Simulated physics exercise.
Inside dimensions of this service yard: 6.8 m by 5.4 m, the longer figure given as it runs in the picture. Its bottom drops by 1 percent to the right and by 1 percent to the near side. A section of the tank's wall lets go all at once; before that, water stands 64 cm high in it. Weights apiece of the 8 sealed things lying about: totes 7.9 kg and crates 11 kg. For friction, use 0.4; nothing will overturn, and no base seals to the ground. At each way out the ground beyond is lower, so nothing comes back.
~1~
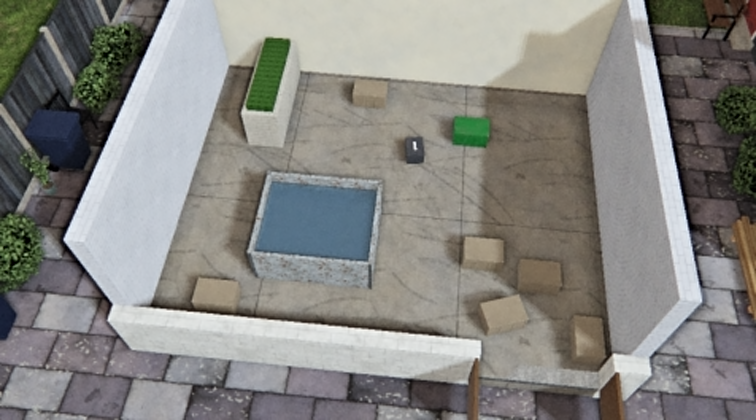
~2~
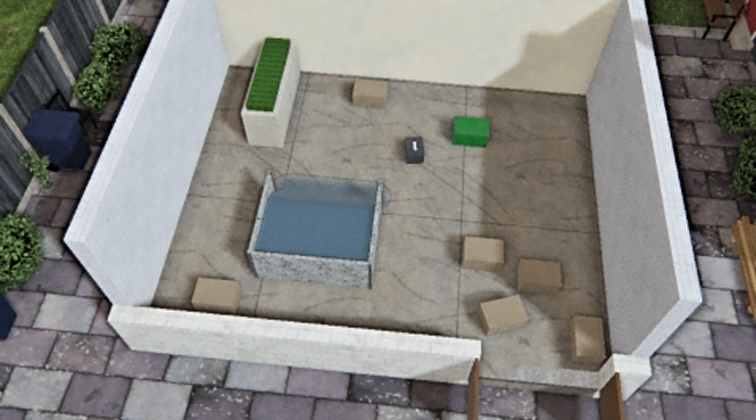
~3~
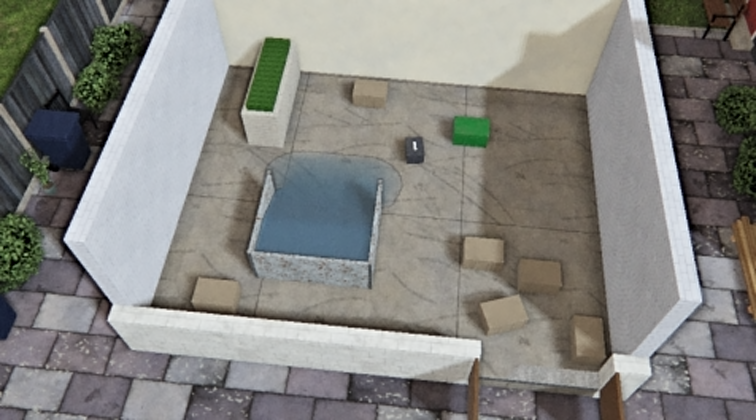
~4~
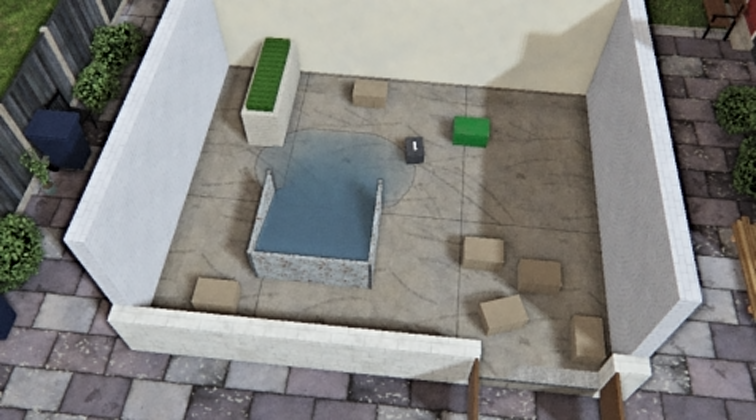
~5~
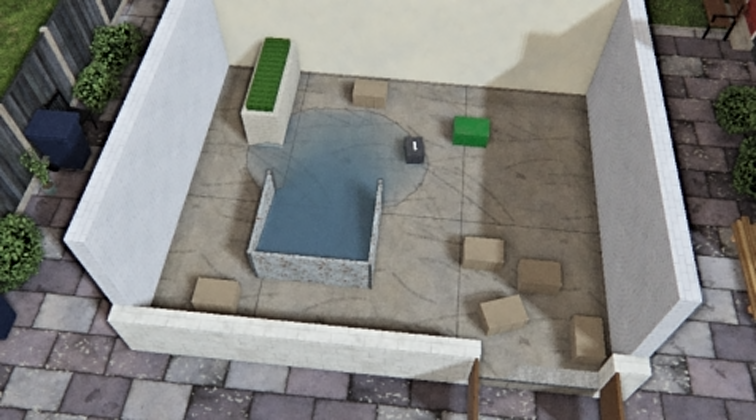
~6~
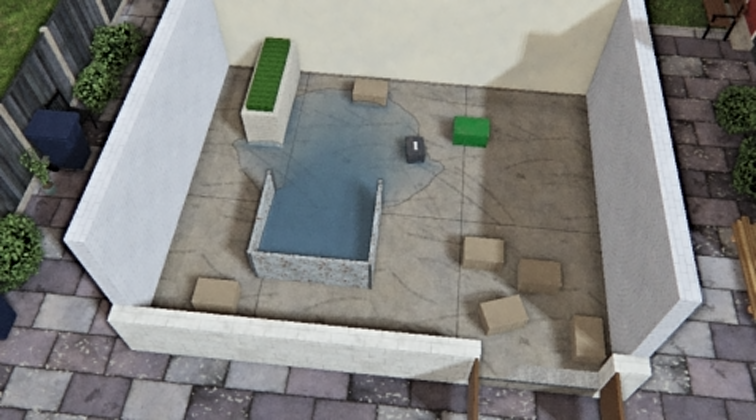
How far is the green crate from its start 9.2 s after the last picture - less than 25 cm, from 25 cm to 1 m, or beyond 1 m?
The move is big.
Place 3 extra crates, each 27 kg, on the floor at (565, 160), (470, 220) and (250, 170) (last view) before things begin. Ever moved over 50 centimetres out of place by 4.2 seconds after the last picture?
So that's beyond the threshold, within the threshold and within the threshold, in that sequence.
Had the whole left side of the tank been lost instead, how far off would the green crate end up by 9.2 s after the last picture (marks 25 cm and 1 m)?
Note: Green crate essentially stationary.
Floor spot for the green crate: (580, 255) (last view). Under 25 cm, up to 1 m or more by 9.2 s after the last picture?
From that spot, it is pushed far off.
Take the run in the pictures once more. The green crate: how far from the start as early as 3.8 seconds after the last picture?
About 200 cm out of place.
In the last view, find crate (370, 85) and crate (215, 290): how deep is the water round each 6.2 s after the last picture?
Depth approx. 9 cm / 5 cm.
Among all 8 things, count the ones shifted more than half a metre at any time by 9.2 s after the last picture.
The count comes to 7.
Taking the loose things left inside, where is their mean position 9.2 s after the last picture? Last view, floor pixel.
Around (468, 277).
Then, 1.2 s after the last picture the green crate is near (486, 120), 0.3 m from its start, aground; 0 of 8 are out; 1 afloat.
Then, 3.8 s after the last picture the green crate is near (589, 164), 2.1 m from its start, afloat; 0 of 8 are out; 3 afloat.
Then, 6.2 s after the last picture the green crate is near (585, 346), 4.2 m from its start, afloat; 1 of 8 are out; 3 afloat.
Then, 9.2 s after the last picture the green crate has gone out; 4 of 8 are out; 2 afloat.
